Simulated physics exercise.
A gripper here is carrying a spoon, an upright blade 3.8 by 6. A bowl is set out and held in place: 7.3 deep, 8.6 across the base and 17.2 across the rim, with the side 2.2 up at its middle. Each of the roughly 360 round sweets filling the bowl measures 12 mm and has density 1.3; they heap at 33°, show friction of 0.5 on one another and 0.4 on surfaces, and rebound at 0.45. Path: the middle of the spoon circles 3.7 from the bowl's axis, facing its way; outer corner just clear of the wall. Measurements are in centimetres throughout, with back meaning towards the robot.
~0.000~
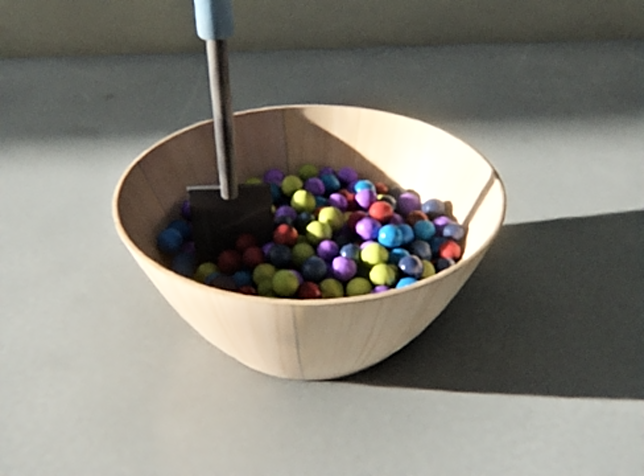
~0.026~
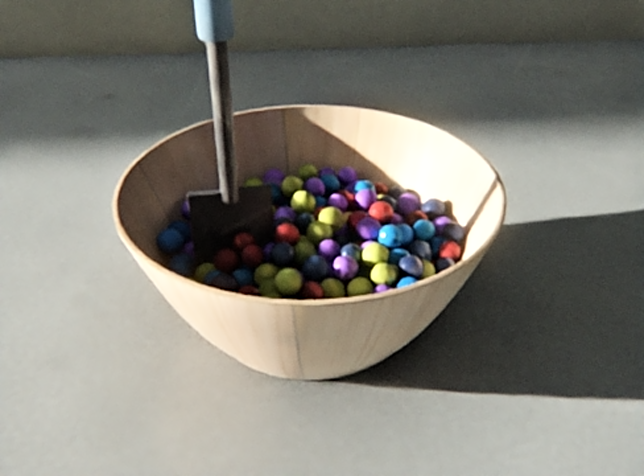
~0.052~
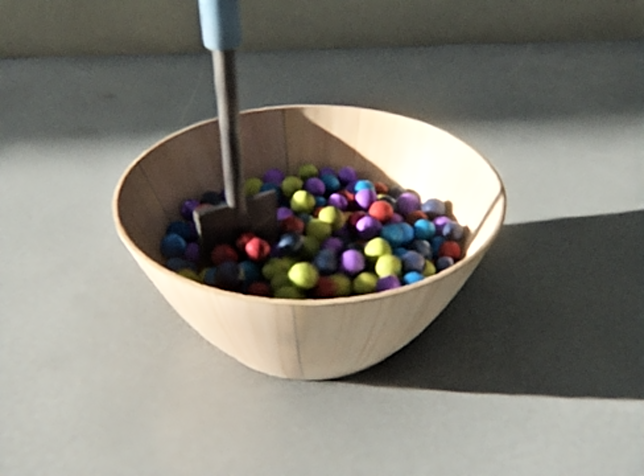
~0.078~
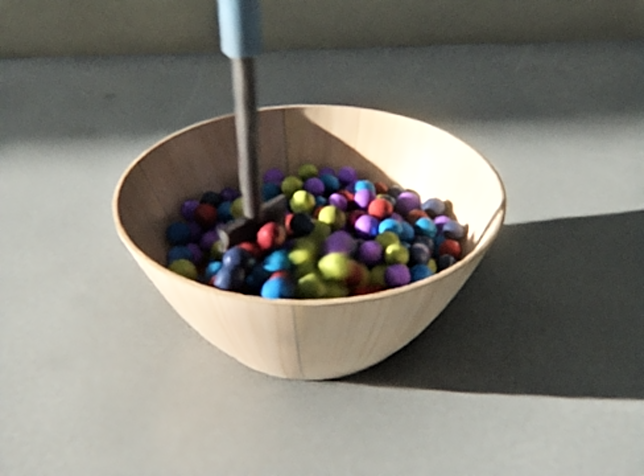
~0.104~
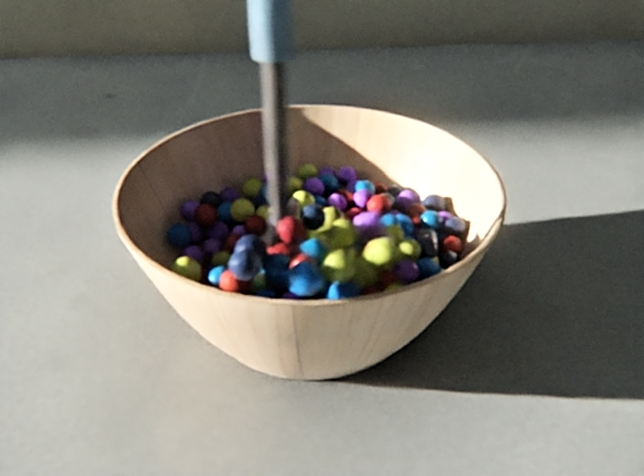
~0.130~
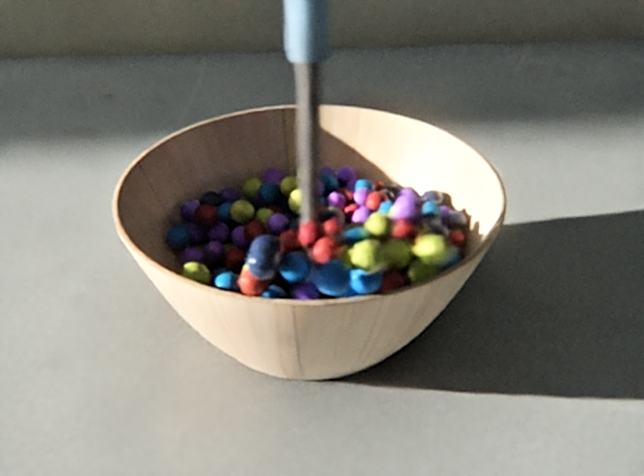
A wooden bowl of colourful little balls sat still on a grey surface while a spoon with a blue handle swept through them from left to right, pushing and churning the balls around it.
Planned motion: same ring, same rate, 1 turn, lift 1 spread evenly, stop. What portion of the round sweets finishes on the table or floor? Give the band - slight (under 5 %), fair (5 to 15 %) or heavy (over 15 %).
Band: Heavy.
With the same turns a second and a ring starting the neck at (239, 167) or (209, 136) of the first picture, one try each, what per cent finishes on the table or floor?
Roughly 15 and 25 per cent.
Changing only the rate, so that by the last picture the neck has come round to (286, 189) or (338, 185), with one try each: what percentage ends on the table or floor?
About 15 per cent, then about 25 per cent.
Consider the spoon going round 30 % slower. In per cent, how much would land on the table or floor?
Near 10 in a hundred, it would be.
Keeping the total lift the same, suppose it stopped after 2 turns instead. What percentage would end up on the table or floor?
Then roughly 30 percent.
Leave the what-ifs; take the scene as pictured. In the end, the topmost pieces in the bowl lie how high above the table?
The peak stands near 7.5 centimetres up.
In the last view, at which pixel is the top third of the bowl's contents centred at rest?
It is centred around (248, 282).
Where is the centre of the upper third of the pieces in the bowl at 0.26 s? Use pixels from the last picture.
About pixel (400, 167).
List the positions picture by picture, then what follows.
In the first picture, spoon neck at (227, 157), 0° round; upper third of the load around (322, 237), from x 170 to 455, top at y 175; 359 in the bowl.
In the second picture, spoon neck at (227, 160), 7° round; upper third of the load around (322, 237), from x 170 to 455, top at y 175.
In the third picture, spoon neck at (234, 171), 25° round; upper third of the load around (318, 247), from x 175 to 455, top at y 175.
In the fourth picture, spoon neck at (252, 182), 46° round; upper third of the load around (322, 250), from x 175 to 455, top at y 175.
In the fifth picture, spoon neck at (279, 188), 67° round; upper third of the load around (338, 249), from x 180 to 455, top at y 175.
In the sixth picture, spoon neck at (311, 189), 87° round; upper third of the load around (365, 247), from x 180 to 455, top at y 175; 357 in the bowl, 2 in flight or on the tool.
By 0.26 s, 190° round, highest piece 10 above the table; 336 in the bowl, 4 on the table or floor, 19 in flight or on the tool.
By 0.39 s, 293° round, highest piece 10 above the table; 308 in the bowl, 30 on the table or floor, 21 in flight or on the tool.
By 0.65 s, 0° round, highest piece 8 above the table; 289 in the bowl, 69 on the table or floor, 1 in flight or on the tool.
By 1.35 s, 0° round, highest piece 7 above the table; 289 in the bowl, 70 on the table or floor.
Final count, 289 in the bowl, 70 on the table or floor. That is 19 % on the table or floor.
